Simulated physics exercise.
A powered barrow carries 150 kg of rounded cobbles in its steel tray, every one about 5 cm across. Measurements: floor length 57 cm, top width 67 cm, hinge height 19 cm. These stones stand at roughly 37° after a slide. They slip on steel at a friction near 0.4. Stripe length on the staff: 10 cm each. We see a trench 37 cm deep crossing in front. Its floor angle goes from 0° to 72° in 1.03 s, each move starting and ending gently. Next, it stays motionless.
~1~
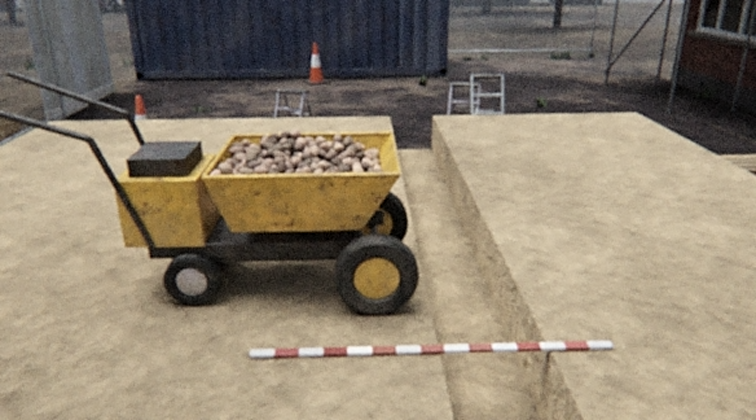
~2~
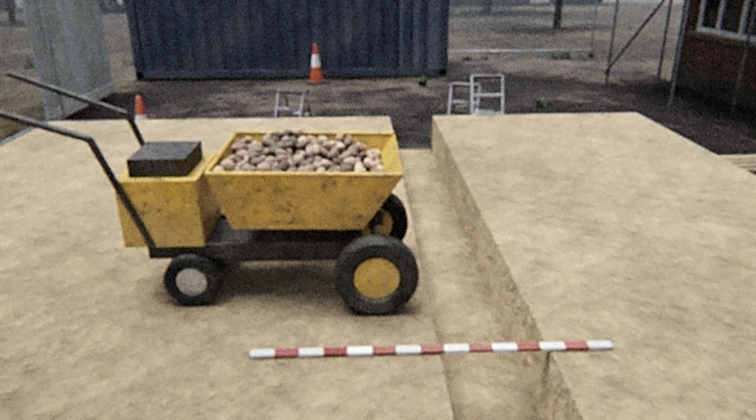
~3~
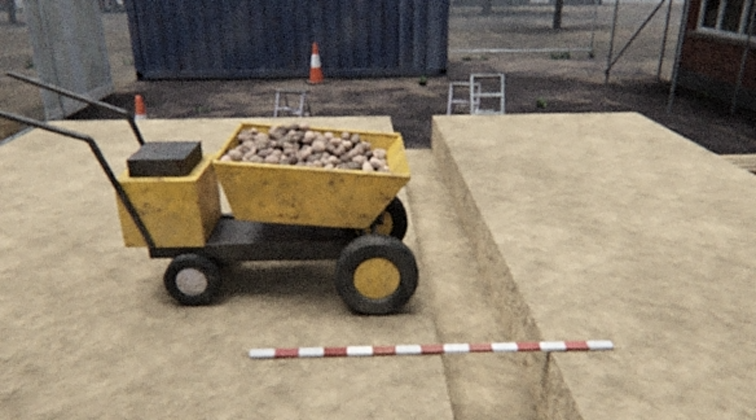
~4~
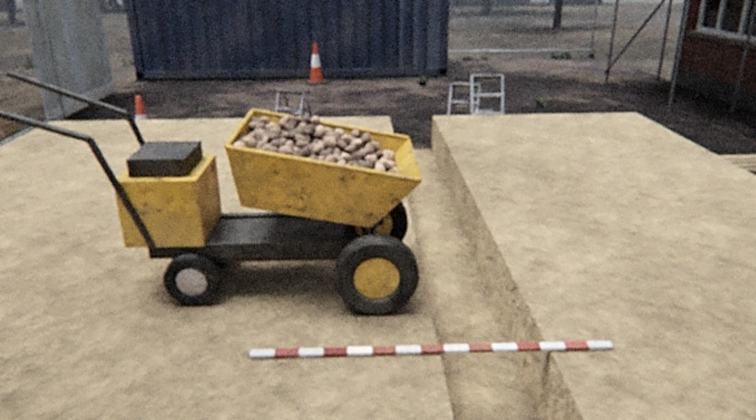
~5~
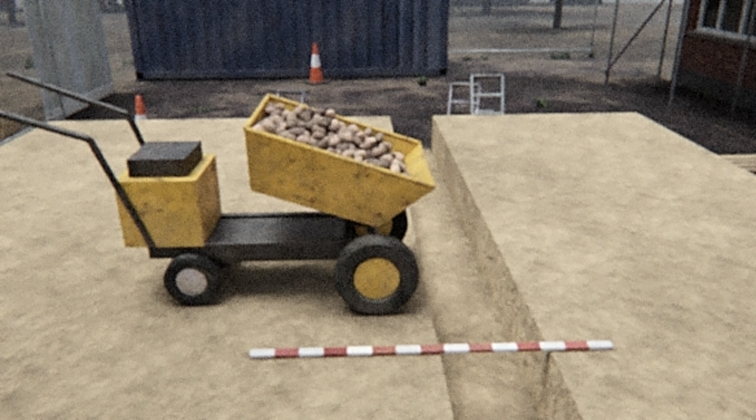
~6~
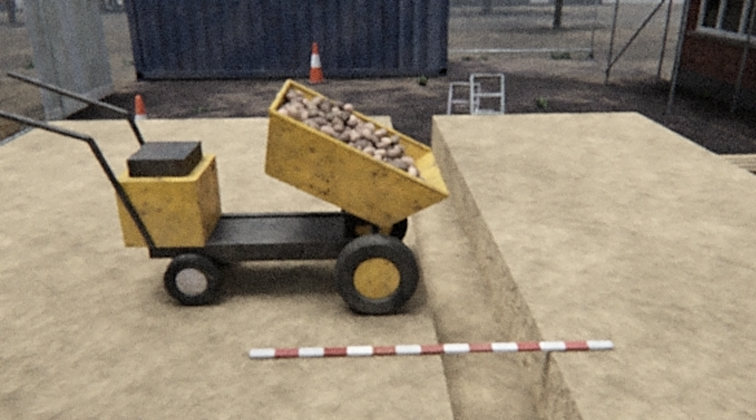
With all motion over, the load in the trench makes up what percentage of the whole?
It makes up about 62 percent of the whole load.
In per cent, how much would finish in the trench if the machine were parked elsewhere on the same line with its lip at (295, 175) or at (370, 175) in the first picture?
80 %, then 85 %.
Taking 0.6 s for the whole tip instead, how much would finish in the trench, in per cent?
I'd put it at roughly 40 per cent.
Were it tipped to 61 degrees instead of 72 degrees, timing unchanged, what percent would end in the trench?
Then roughly 40 percent.
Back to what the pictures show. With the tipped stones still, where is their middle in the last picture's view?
The resting stones are centred at roughly (500, 317).
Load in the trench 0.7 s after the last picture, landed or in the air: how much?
About 15%.
Then, 0.3 s after the last picture the floor is at 61°, 100 % in the tray; the foremost stones are at (478, 214).
Then, 0.7 s after the last picture the floor is at 72°, 62 % in the tray, 16 % in the trench, 22 % past the trench; the foremost stones are at (571, 268).
Then, 1.0 s after the last picture the floor is at 72°, 32 % in the tray, 31 % in the trench, 38 % past the trench; the foremost stones are at (696, 272).
Then, 3.0 s after the last picture the floor is at 72°, 0 % in the tray, 62 % in the trench, 38 % past the trench; the foremost stones are past the picture's edge.
